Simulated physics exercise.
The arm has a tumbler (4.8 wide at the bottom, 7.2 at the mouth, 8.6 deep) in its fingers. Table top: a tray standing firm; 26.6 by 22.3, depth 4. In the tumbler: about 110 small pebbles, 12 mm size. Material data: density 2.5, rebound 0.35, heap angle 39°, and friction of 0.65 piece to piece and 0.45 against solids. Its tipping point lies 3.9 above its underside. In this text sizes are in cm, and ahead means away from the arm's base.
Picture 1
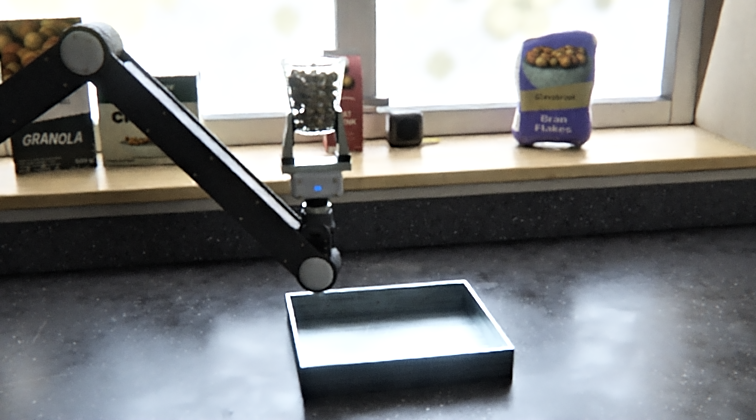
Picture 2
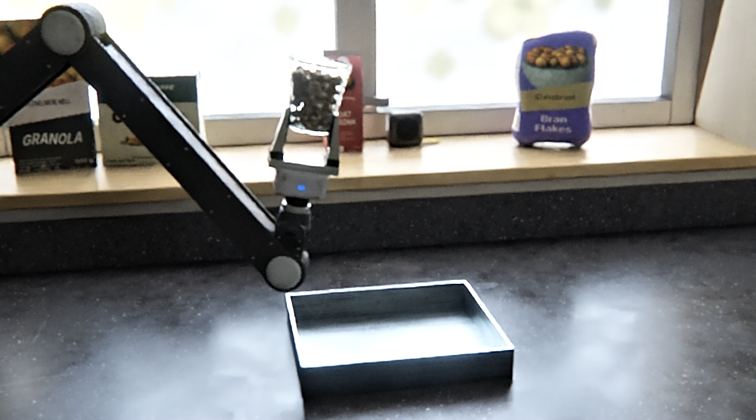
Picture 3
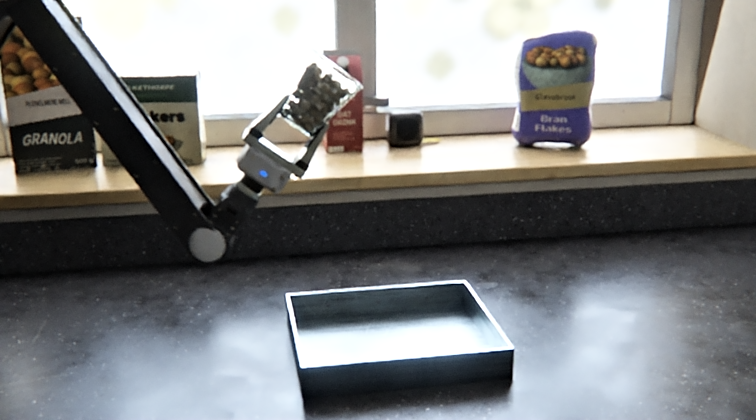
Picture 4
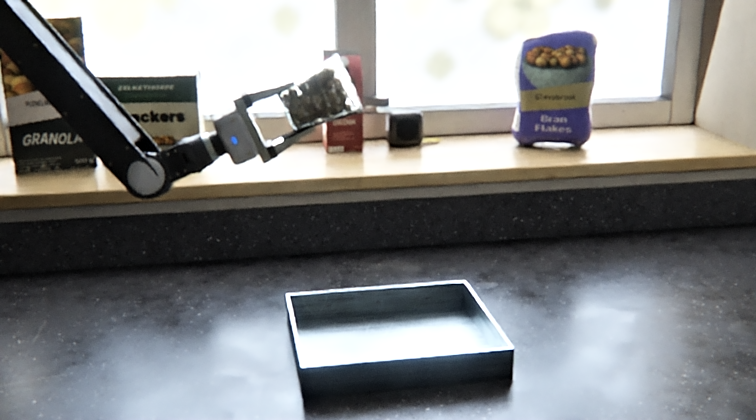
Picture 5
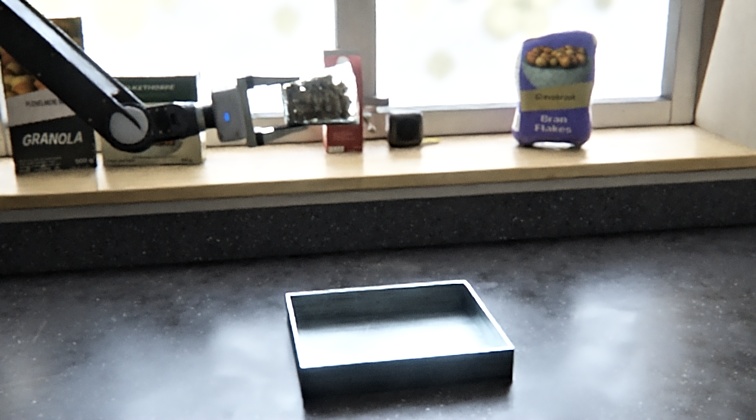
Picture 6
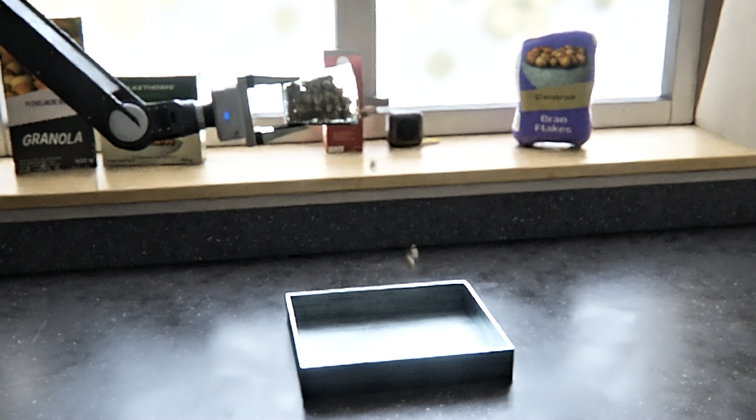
On a dark countertop by a window, a black robot arm tilted a clear container of small pebbles rightward until it lay nearly sideways, and a few pebbles dropped out above a shallow tray.
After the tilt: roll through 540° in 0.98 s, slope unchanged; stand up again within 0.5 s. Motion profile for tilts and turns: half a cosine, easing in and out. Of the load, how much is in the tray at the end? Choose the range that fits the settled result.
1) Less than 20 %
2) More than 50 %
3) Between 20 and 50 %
Between 20 and 50 %.
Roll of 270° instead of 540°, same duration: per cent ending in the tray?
That would come to close to 25 in a hundred.
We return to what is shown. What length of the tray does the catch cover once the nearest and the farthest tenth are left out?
Spread length: Close to 10 cm.
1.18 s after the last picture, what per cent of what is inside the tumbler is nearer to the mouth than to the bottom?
Near 40 per cent lies in the mouth half.
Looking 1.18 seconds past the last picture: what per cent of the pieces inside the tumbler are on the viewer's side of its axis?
Estimated share: About 40 %.
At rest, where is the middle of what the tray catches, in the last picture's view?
Around (422, 337).
Then, 0.59 s on, tipped 84°, highest piece 38 above the table; 94 in the tumbler, 8 in the tray, 4 in flight or on a rim.
Then, 1.18 s on, tipped 54°, highest piece 37 above the table; 68 in the tumbler, 35 in the tray, 3 in flight or on a rim.
Then, 1.68 s on, upright, highest piece 39 above the table; 68 in the tumbler, 38 in the tray.
Then, 2.38 s on, upright, highest piece 39 above the table; 68 in the tumbler, 38 in the tray.
In the end, 68 in the tumbler, 38 in the tray. That is 36 % in the tray.
